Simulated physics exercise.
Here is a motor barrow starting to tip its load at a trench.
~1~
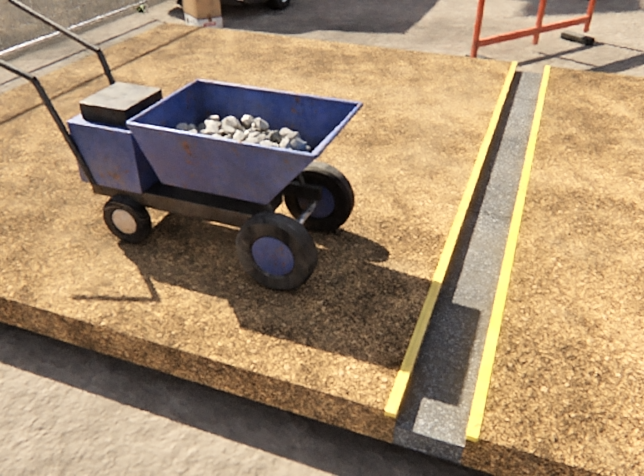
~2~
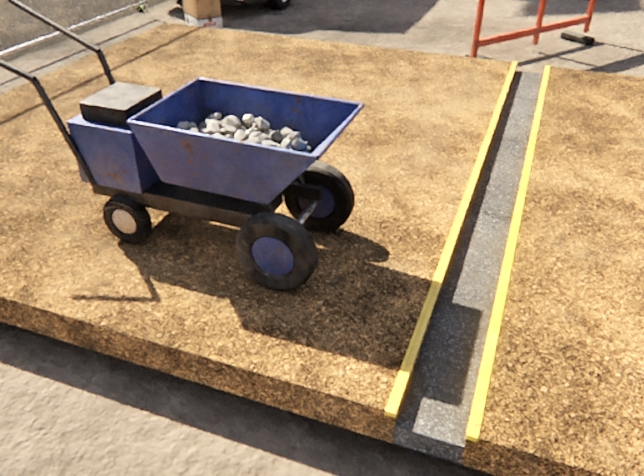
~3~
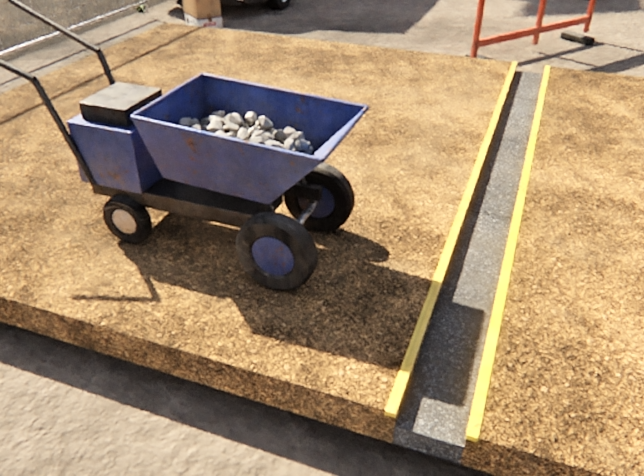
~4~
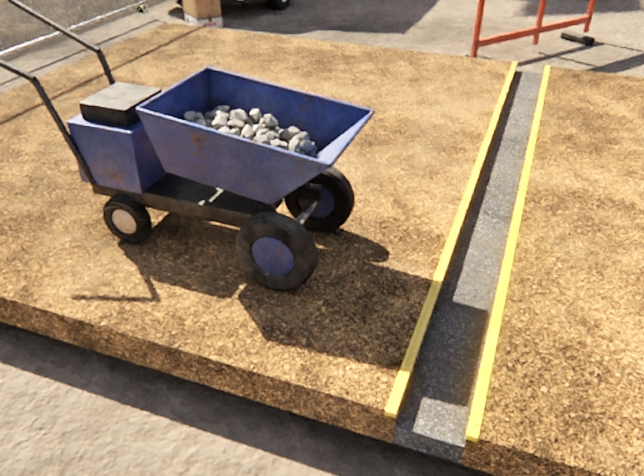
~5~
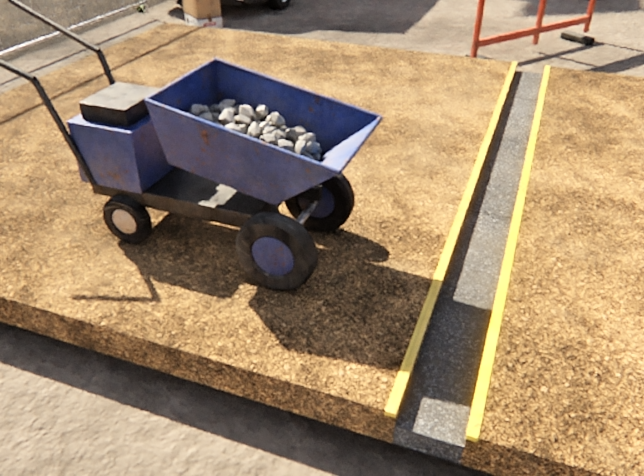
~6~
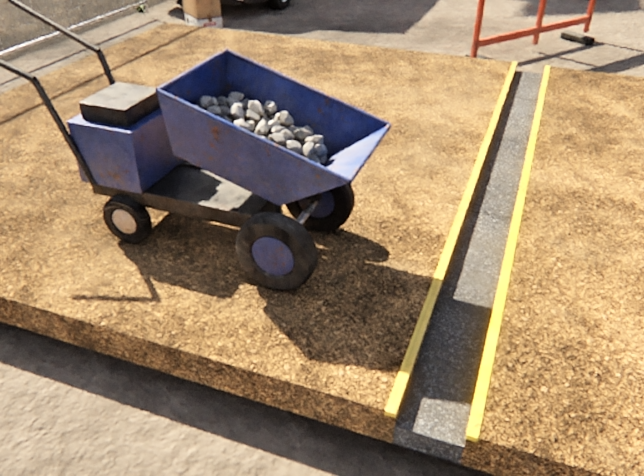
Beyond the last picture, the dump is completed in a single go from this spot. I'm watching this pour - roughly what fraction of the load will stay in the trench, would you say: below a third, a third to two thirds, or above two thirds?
I would say a third to two thirds.
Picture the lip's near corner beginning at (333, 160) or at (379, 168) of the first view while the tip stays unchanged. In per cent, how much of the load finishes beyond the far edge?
I'd put it at around 10 percent the first time and 30 percent the second.
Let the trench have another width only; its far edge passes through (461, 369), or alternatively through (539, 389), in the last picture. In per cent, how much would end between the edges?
40 % and 60 %, give or take.
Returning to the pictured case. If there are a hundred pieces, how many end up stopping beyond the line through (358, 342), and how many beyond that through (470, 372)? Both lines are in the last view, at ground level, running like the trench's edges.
Result, first then second: 80 %, 10 %.
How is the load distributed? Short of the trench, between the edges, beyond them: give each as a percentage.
Split - short: 20 percent, between: 50 percent, beyond: 5 percent.
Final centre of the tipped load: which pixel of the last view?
Somewhere close to (459, 291) in the last picture.
Just after the last frame, skip tipped steeply; every one in the skip.
A moment on, skip tipped right over; roughly two thirds in the skip; roughly a quarter short of the trench; about a tenth in or heaped over the trench; just a few falling.
Further on, skip tipped right over; roughly a quarter in the skip; roughly a quarter short of the trench; roughly half in or heaped over the trench; about a tenth beyond it.
When it is over, skip tipped right over; roughly a quarter in the skip; roughly a quarter short of the trench; roughly half in or heaped over the trench; about a tenth beyond it.
